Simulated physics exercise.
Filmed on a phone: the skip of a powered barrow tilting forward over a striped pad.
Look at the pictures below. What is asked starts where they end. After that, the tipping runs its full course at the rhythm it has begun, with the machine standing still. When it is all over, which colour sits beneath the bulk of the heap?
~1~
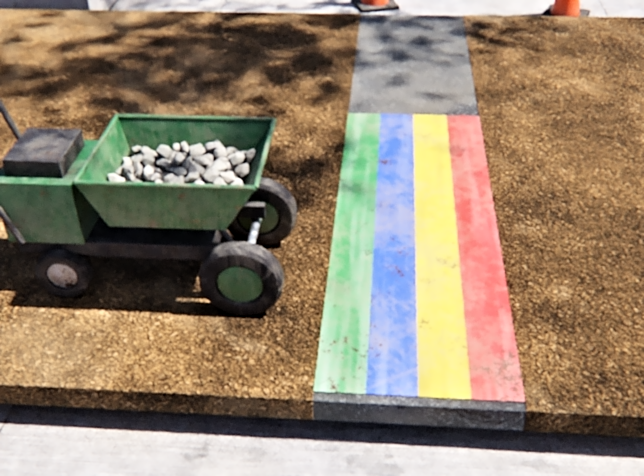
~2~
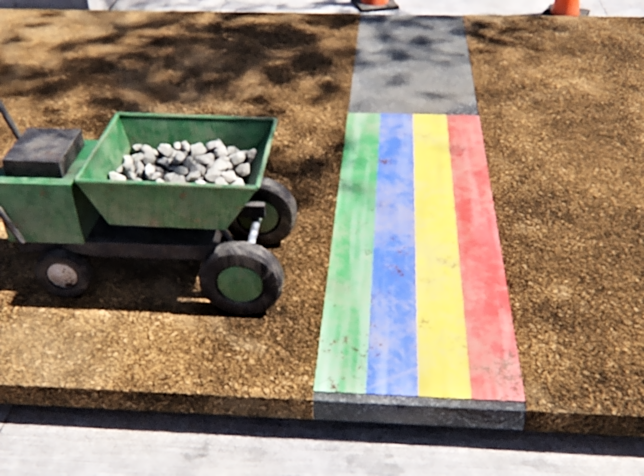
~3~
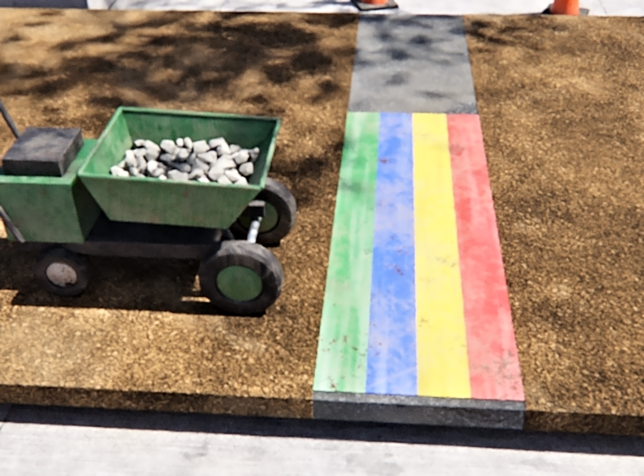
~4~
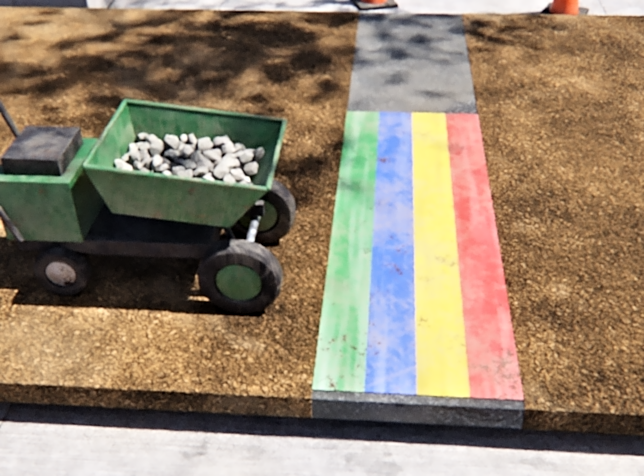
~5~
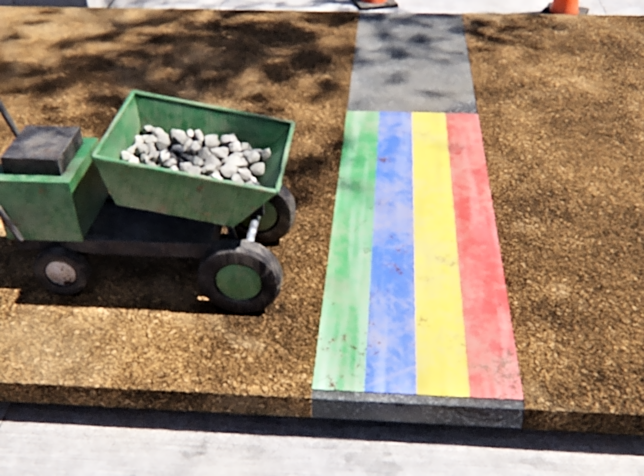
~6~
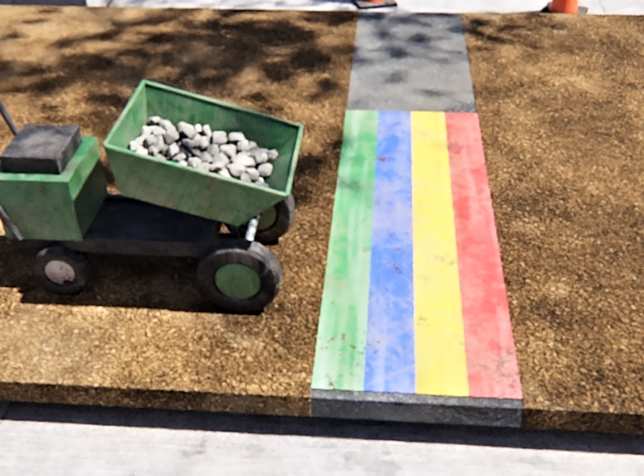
The bulk sits over the blue colour.
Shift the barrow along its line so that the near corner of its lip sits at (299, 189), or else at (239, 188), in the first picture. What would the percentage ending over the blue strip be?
20 % and 30 %.
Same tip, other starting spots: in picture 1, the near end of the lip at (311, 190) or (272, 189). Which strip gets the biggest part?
The yellow one at the first place, then the blue one at the second.
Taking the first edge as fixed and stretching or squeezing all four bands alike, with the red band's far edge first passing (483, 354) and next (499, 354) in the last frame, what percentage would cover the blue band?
The first gives around 30 per cent, the second around 30 per cent.
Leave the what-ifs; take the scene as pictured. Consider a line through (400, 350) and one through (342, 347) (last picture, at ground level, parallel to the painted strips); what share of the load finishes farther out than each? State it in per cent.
About 40 percent, then about 80 percent.
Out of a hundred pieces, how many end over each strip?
The green strip takes 20 per cent, the blue strip 35, the yellow strip 20 and the red strip 5.
Soon after the last picture, skip tipped steeply; all in the skip.
A little later, skip tipped steeply; nearly all in the skip; a stray few over the green strip; a stray few over the blue strip.
Later still, skip tipped right over; about a third in the skip; a stray few over the green strip; about a third over the blue strip; about a quarter over the yellow strip; a small part over the red strip.
By the end, skip tipped right over; a small part in the skip; about a quarter over the green strip; about a third over the blue strip; about a quarter over the yellow strip; a small part over the red strip; a small part off the paint.
